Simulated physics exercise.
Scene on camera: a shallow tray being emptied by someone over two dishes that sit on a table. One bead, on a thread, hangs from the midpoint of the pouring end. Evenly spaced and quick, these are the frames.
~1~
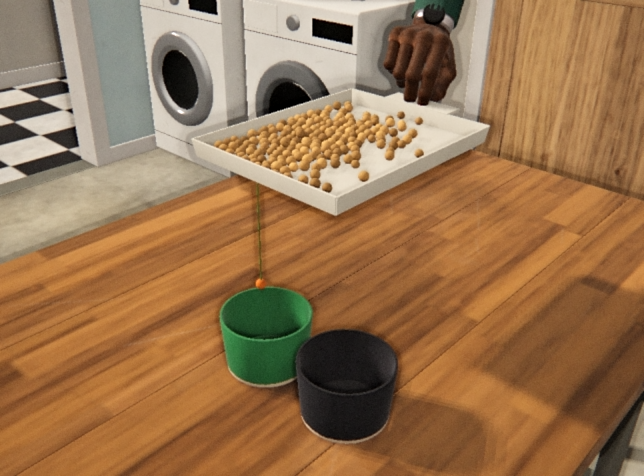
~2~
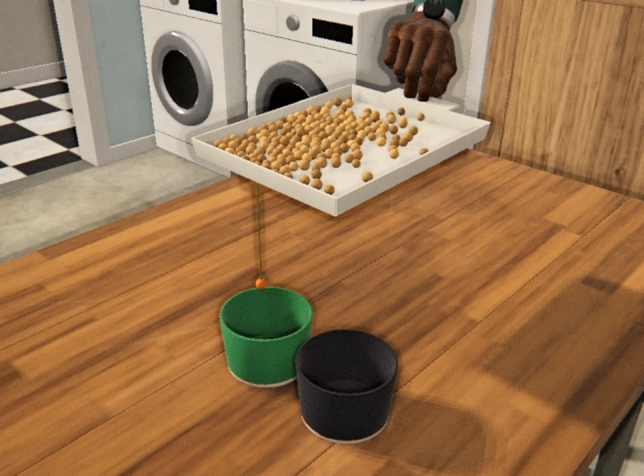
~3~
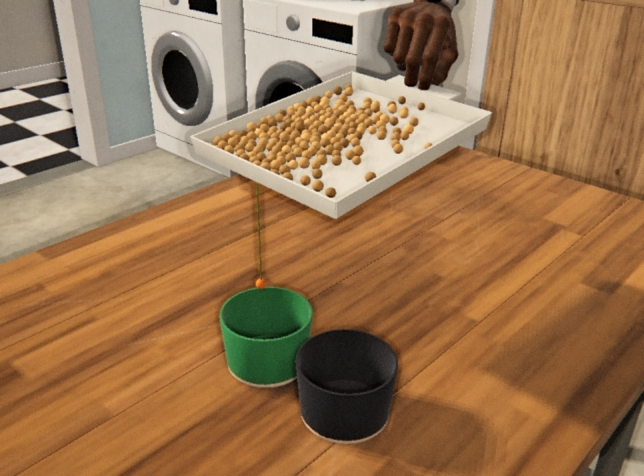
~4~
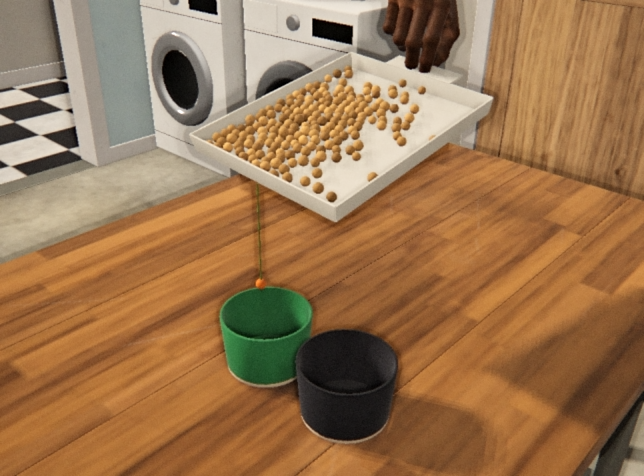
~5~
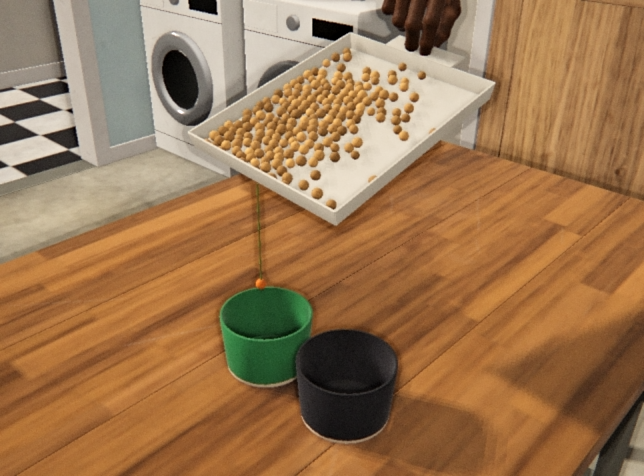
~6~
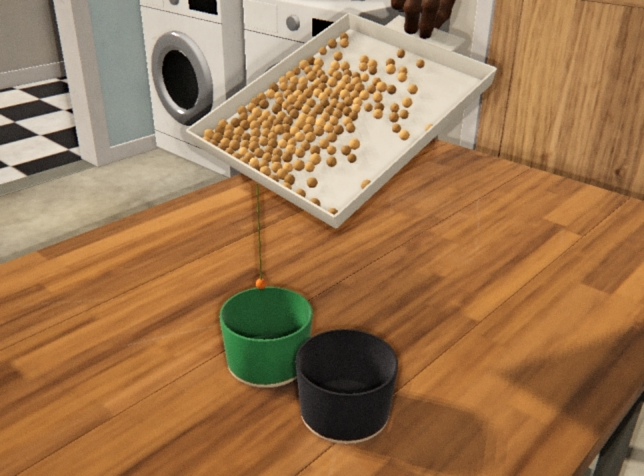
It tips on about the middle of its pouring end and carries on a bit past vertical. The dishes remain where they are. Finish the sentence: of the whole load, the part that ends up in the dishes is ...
... more than half.
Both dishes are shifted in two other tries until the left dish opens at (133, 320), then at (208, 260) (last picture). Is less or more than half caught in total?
Place 1: Lower than half; place 2: Lower than half.
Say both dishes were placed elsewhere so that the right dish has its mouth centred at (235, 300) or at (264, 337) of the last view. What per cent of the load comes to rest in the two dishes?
Approximately 0 percent, followed by approximately 50 percent.
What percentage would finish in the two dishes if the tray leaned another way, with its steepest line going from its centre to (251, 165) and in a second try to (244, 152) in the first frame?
The first try yields 0 percent and the second 0 percent.
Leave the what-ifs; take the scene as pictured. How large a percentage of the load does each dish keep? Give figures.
Roughly 20 in a hundred end in the left dish and roughly 50 in a hundred in the right dish.
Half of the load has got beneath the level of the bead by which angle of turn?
A tilt of roughly 95°.
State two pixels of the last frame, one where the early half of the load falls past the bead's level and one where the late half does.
Half one: (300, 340), half two: (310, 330).
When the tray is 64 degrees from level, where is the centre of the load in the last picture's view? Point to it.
I'd put the middle close to (303, 178).
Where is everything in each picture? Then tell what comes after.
The first frame shows corners of the pouring end at (196, 139) and (336, 195), level; middle of the load at (315, 141), round wooden beads; left dish at (233, 353); right dish at (312, 407); bead on its thread at (261, 284).
The second frame shows corners of the pouring end at (196, 138) and (336, 196), level; middle of the load at (315, 139).
The third frame shows corners of the pouring end at (195, 136) and (336, 199), tipped barely, lowest at the right corner; middle of the load at (315, 133).
The fourth frame shows corners of the pouring end at (193, 134) and (335, 204), tipped a little, lowest at the right corner; middle of the load at (315, 125), a small part on the move.
The fifth frame shows corners of the pouring end at (192, 132) and (334, 209), tipped clearly, lowest at the right corner; middle of the load at (314, 118), about a quarter on the move.
The sixth frame shows corners of the pouring end at (190, 130) and (334, 213), tipped clearly, lowest at the right corner; middle of the load at (303, 118), nearly all on the move; left dish at (233, 353); right dish at (312, 407).
Soon, tray tipped steeply; most on the tray; a stray few in the right dish; a stray few in the left dish; a stray few outside both; a small part in the air.
A while on, tray tipped past a quarter turn; about a quarter on the tray; about a third in the right dish; a small part in the left dish; about a quarter outside both; about a quarter in the air.
Towards the end, tray tipped past a quarter turn; about half in the right dish; a small part in the left dish; about a third outside both.
Finally, tray tipped past a quarter turn; about half in the right dish; a small part in the left dish; about a third outside both.
